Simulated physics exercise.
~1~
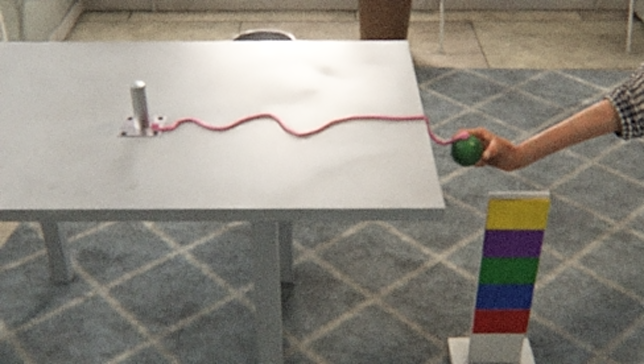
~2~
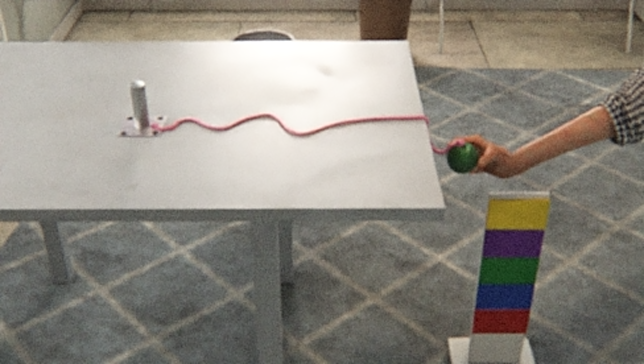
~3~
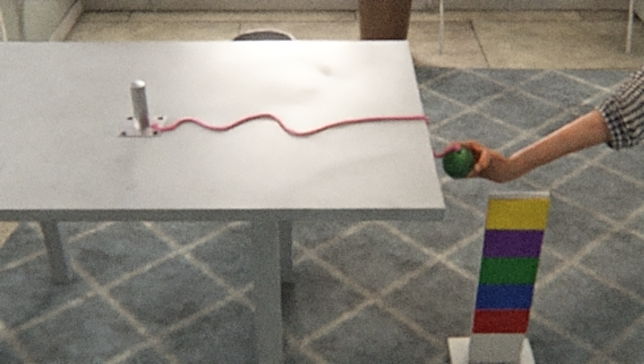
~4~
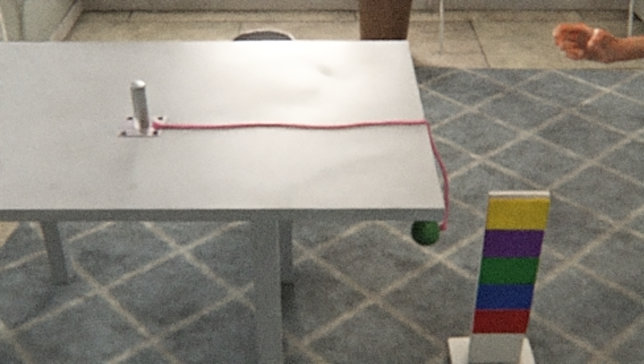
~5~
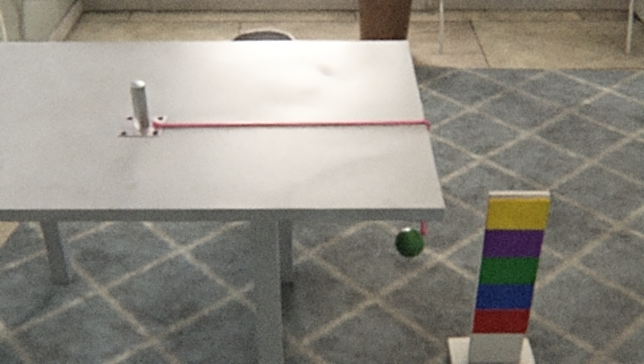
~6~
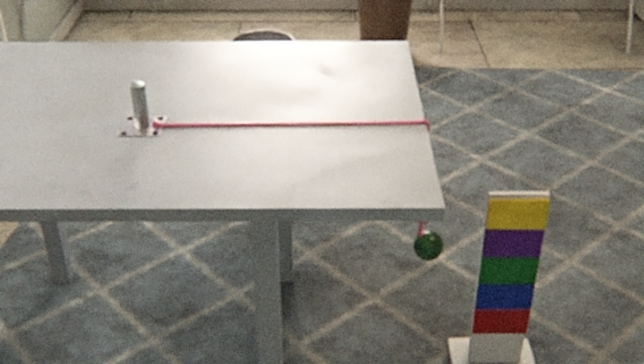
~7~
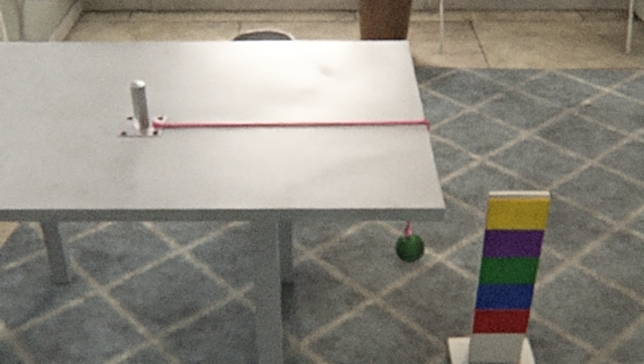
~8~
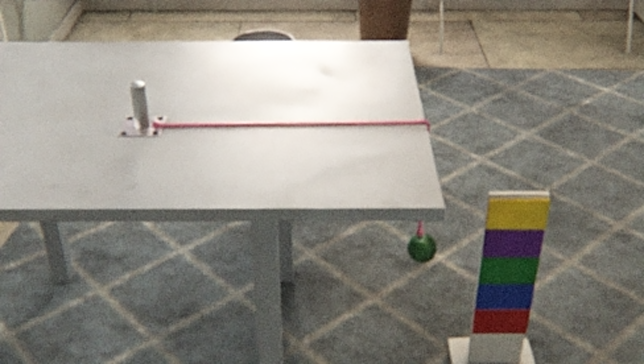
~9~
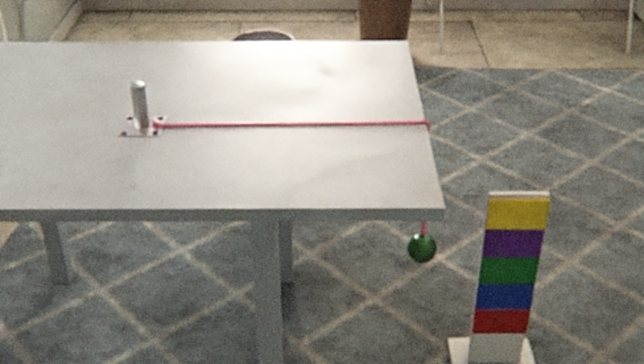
In this clip, a hand holds a green ball-like object beside a table, lowers it slightly and lets go; it drops, pulling its pink cord straight from a metal post, then sways gently below the table edge, settling level with the purple band of a colored stand.
